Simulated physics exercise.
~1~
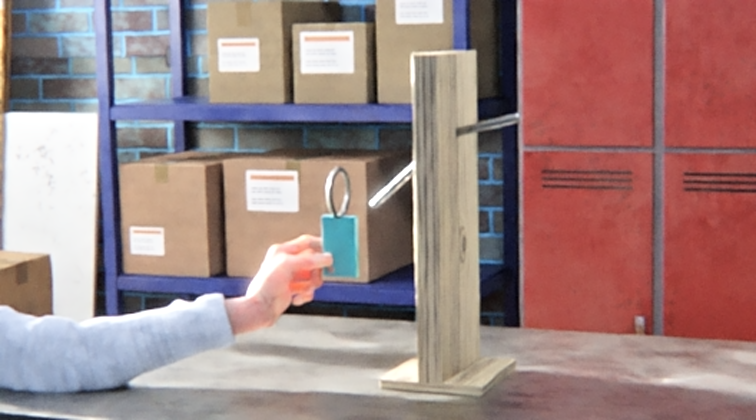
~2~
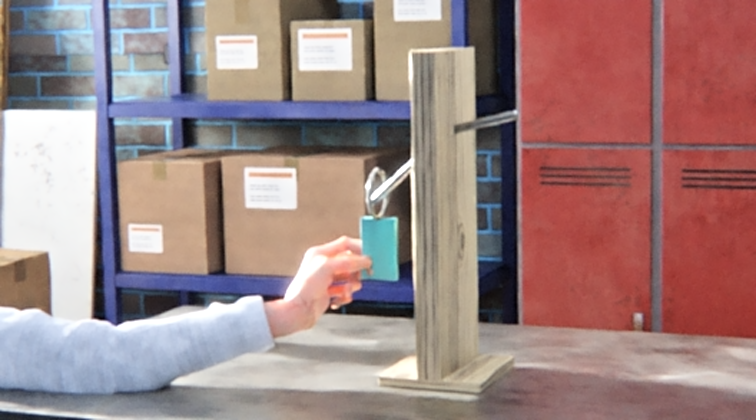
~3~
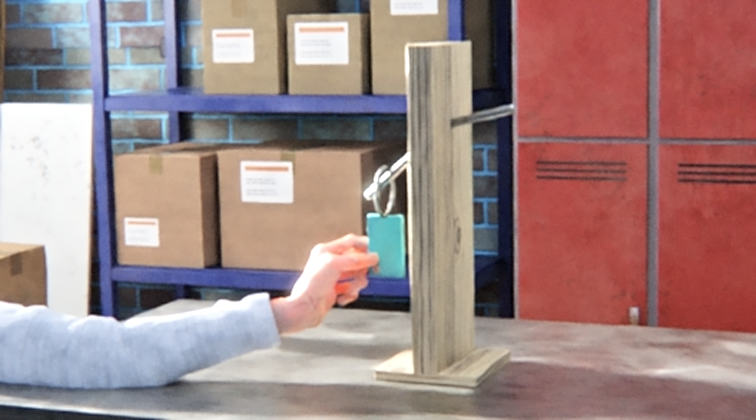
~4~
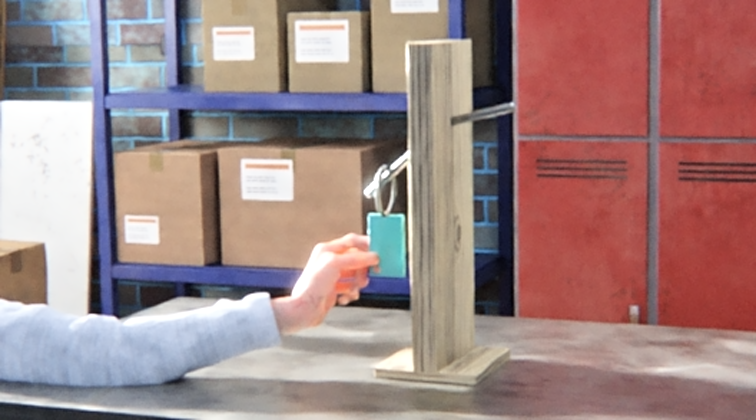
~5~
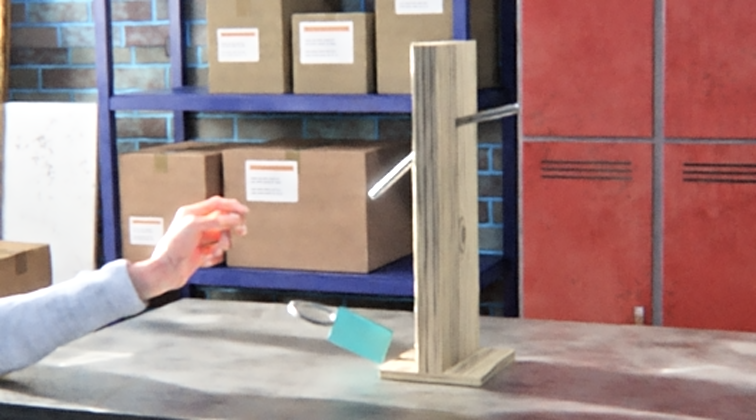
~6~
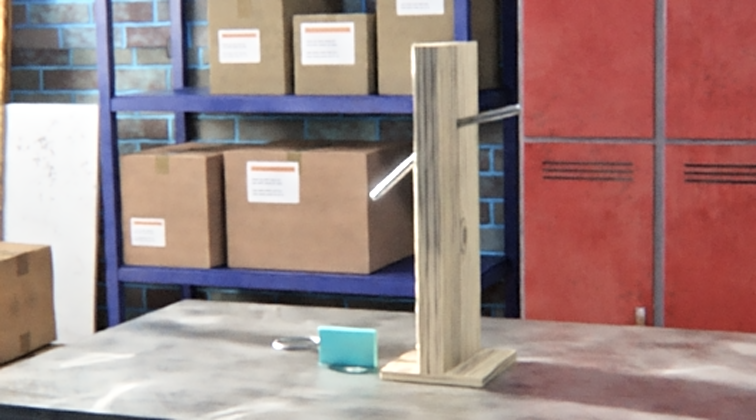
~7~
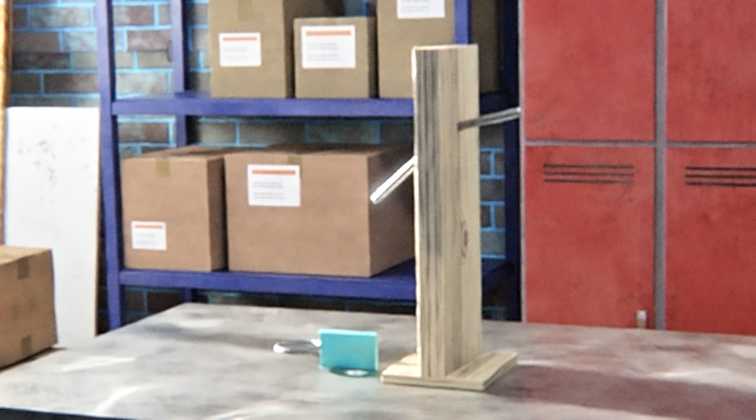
A hand in a light blue-grey sleeve reaches in from the left, holding a turquoise tag with a metal ring above a grey table, seen from the front by a slightly swaying camera. Right of centre stands a wooden post with slanting metal pegs, with cardboard boxes on blue shelves and red lockers behind. The hand moves the tag right until its ring is at the tip of the near peg, and holds it there briefly. It then lets go and draws back left as the tag falls, tipping over. The tag ends lying on the table beside the stand's base, its ring pointing left, while the stand stays upright.
